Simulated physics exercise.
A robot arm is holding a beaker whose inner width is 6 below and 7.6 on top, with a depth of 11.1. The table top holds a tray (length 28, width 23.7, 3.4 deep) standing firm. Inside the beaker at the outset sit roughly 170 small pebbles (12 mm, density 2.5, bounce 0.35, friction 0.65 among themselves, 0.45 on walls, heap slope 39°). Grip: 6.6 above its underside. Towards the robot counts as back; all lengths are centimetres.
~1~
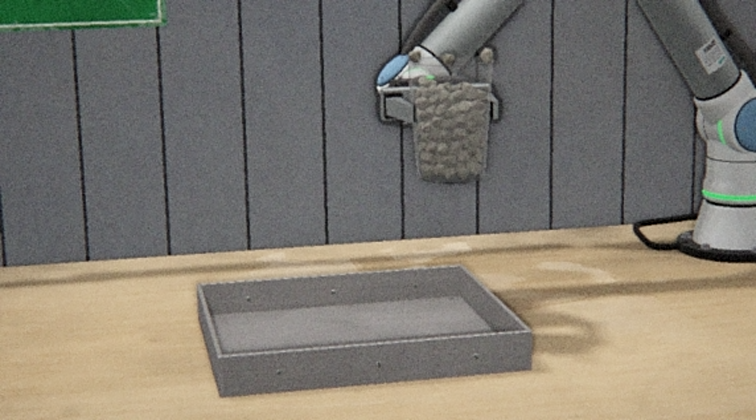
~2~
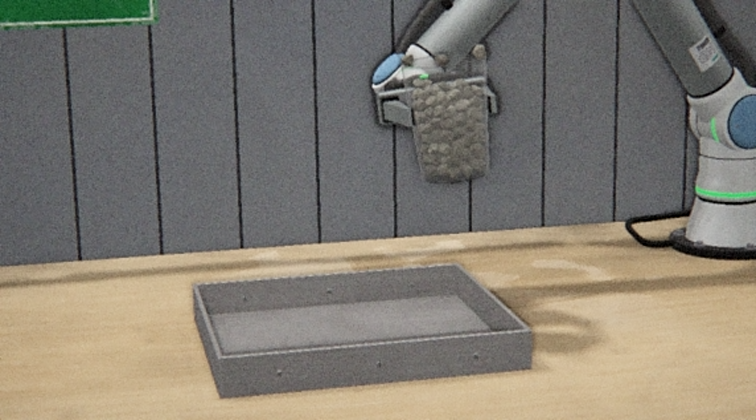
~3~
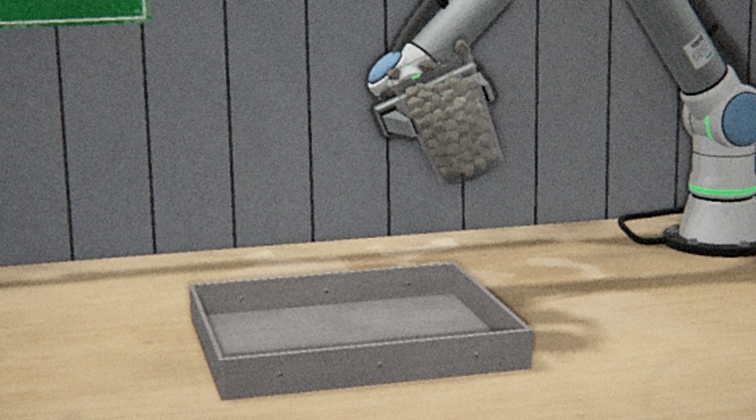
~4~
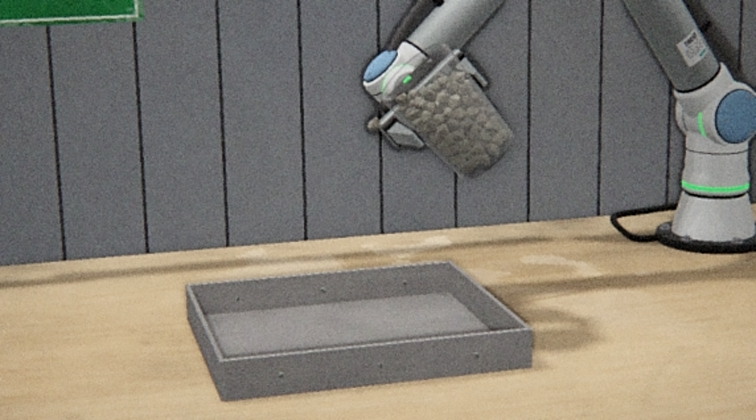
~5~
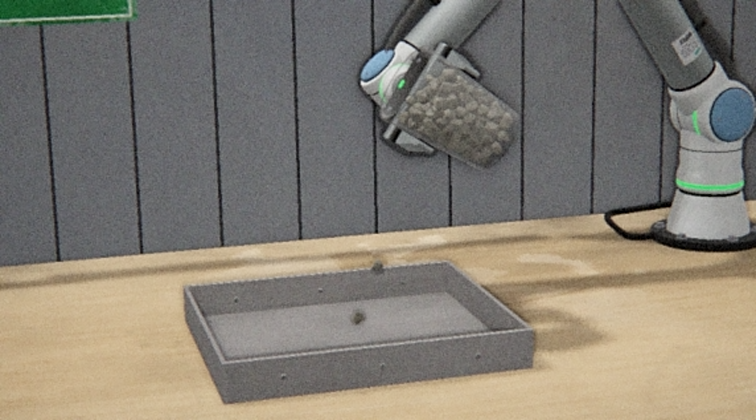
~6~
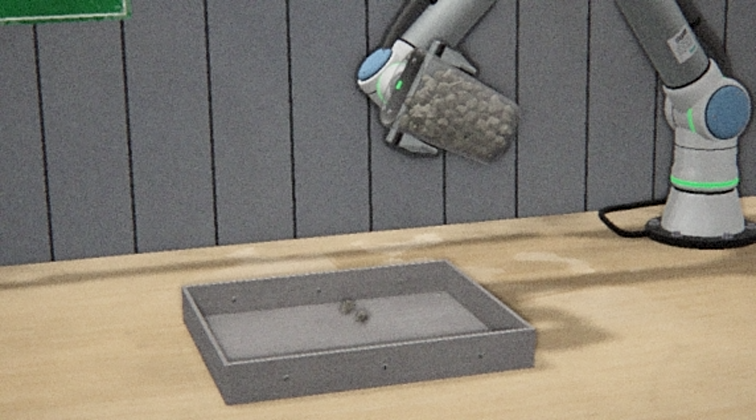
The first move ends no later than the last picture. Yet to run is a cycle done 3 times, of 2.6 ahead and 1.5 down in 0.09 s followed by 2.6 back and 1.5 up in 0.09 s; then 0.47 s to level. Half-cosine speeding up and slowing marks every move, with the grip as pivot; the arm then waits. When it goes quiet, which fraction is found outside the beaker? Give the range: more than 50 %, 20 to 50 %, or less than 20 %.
The range is less than 20 %.
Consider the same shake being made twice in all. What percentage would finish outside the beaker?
Then about 5 per cent.
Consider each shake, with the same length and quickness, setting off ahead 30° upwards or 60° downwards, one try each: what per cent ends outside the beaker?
First try some 35 %, second try some 0 %.
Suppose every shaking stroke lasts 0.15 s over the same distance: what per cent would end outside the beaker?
In that case it would be near 0 percent.
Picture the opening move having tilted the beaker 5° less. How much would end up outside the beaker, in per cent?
Roughly 5 in a hundred.
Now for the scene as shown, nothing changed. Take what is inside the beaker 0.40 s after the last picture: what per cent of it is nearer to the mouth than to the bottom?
Around 45 in a hundred.
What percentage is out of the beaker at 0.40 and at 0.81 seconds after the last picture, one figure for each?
First it's 5 percent, and after that 5 percent.
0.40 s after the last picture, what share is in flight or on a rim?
Some 1 percent.
Then, 0.40 s after the last picture, tilted 62° forward, highest piece 24 above the table; 163 in the beaker, 6 in the tray, 1 in flight or on a rim.
Then, 0.81 s after the last picture, tilted 24° forward, highest piece 26 above the table; 158 in the beaker, 12 in the tray.
Then, 1.21 s after the last picture, level, highest piece 26 above the table; 158 in the beaker, 12 in the tray.
Then, 2.26 s after the last picture, level, highest piece 26 above the table; 158 in the beaker, 12 in the tray.
Final count, 158 in the beaker, 12 in the tray. That is 7 % outside the beaker.
